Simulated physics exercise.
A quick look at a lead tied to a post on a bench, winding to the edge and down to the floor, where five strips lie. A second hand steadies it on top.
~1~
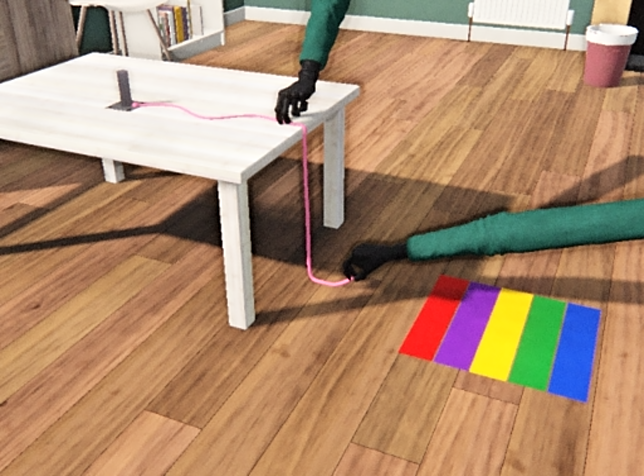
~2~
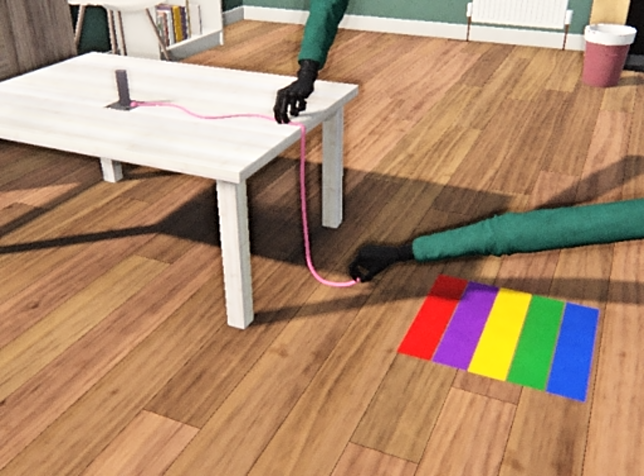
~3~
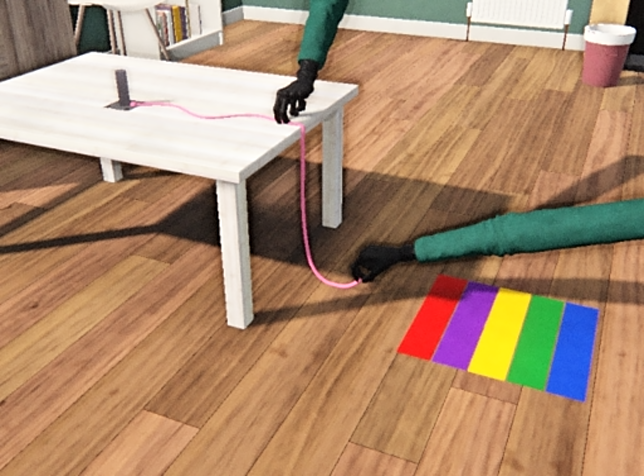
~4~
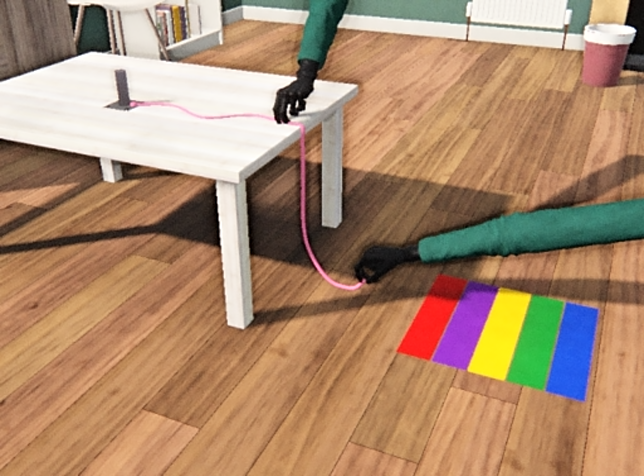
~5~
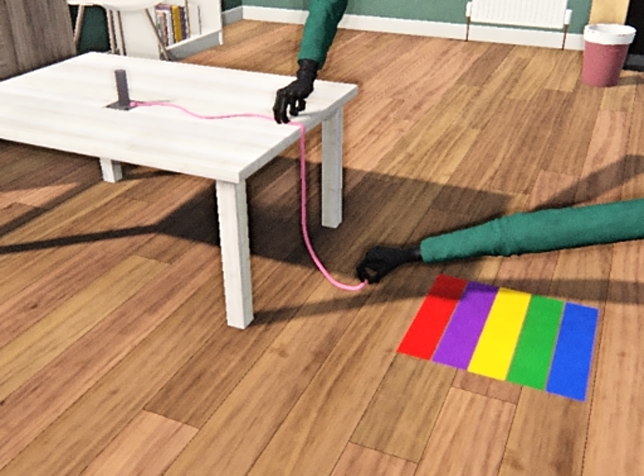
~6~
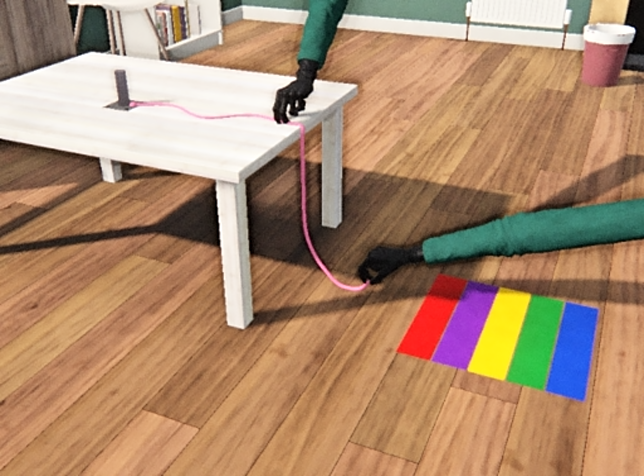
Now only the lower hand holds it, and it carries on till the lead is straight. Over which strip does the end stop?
It gets as far as the purple strip.
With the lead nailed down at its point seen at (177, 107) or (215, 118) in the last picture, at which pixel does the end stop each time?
The places are (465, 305) and (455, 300).
Soon after, end near (407, 291); short of the strips.
After that, end near (445, 299); over red.
At the stop, end near (469, 305); over purple. The purple one.
